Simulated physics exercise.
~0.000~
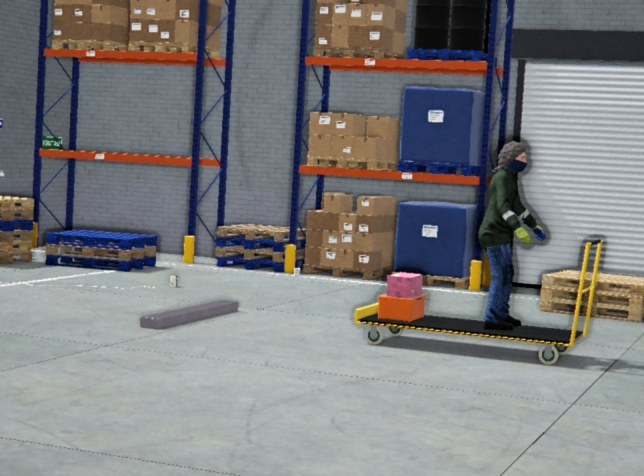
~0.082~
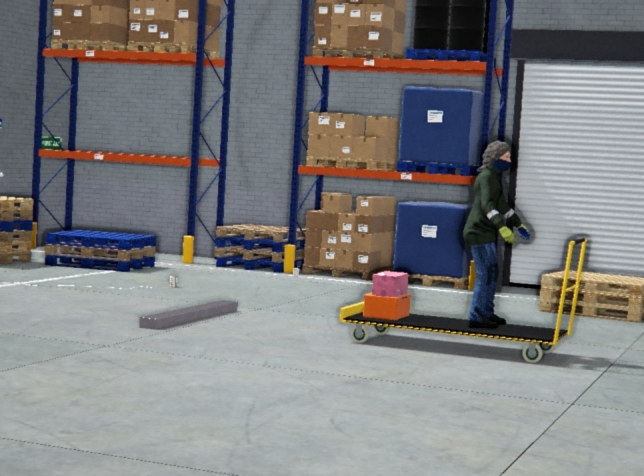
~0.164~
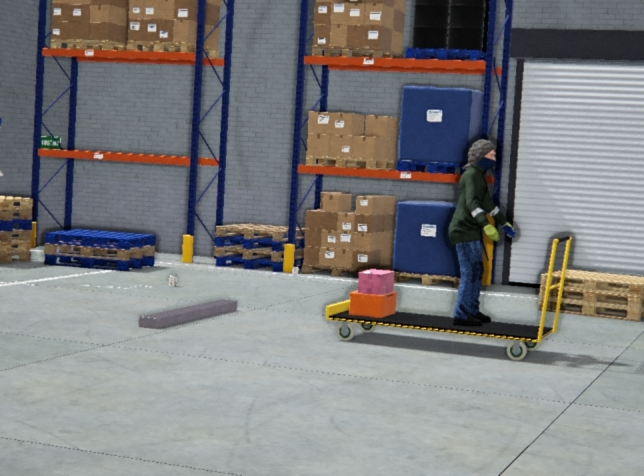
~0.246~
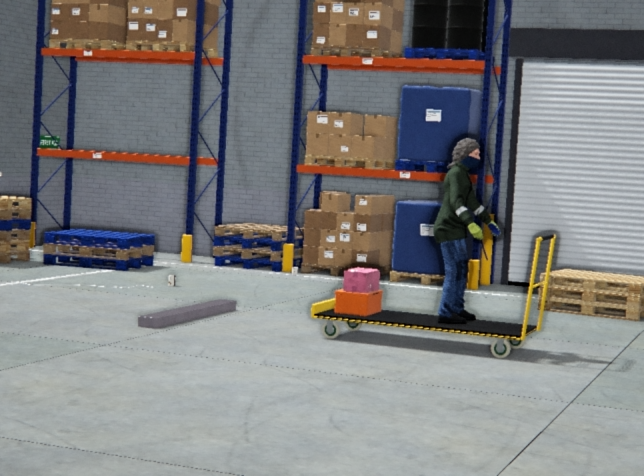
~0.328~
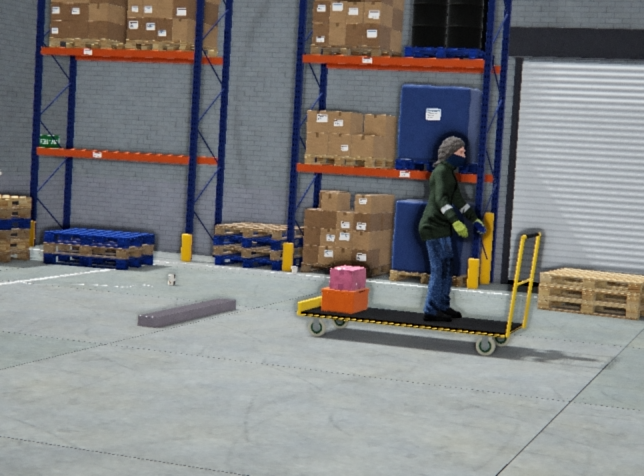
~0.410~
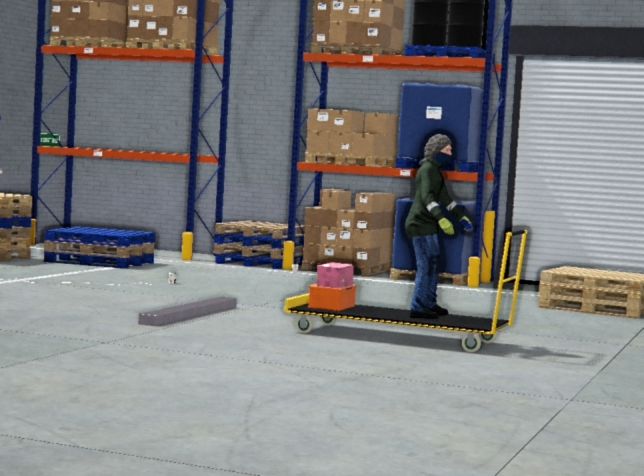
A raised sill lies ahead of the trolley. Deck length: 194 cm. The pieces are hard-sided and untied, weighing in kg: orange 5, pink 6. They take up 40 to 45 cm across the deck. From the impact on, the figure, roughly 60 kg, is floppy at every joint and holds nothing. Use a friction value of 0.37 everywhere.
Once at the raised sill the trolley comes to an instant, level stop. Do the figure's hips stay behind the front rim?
It finishes on the deck.
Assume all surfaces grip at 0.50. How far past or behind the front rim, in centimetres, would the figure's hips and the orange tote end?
Both stay short of the rim, the hips by 60 cm and the orange one by 20 cm.
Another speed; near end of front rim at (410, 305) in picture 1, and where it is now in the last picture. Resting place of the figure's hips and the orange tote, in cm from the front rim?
Hips: 30 cm past; orange: 20 cm behind.
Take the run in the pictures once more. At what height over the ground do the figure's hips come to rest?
Hip height: Approx. 30 cm.
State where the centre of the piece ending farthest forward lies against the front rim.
Past the rim by around 20 cm.
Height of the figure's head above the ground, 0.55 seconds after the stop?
80 cm above it.
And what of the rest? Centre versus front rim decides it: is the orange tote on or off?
End result - orange: Stays.
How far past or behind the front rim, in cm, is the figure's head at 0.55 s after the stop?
The head is some 80 cm back from the front rim.
The wheels strike at 1.12 s.
After 1.67 s the figure's hips are 40 cm behind the rim, near (230, 264) in the last picture's view.
After 2.12 s the figure's hips are 52 cm behind the rim, near (240, 289) in the last picture's view.
At rest, 3.5 s, past the rim, pink parcel; behind it, orange tote and the figure's hips.
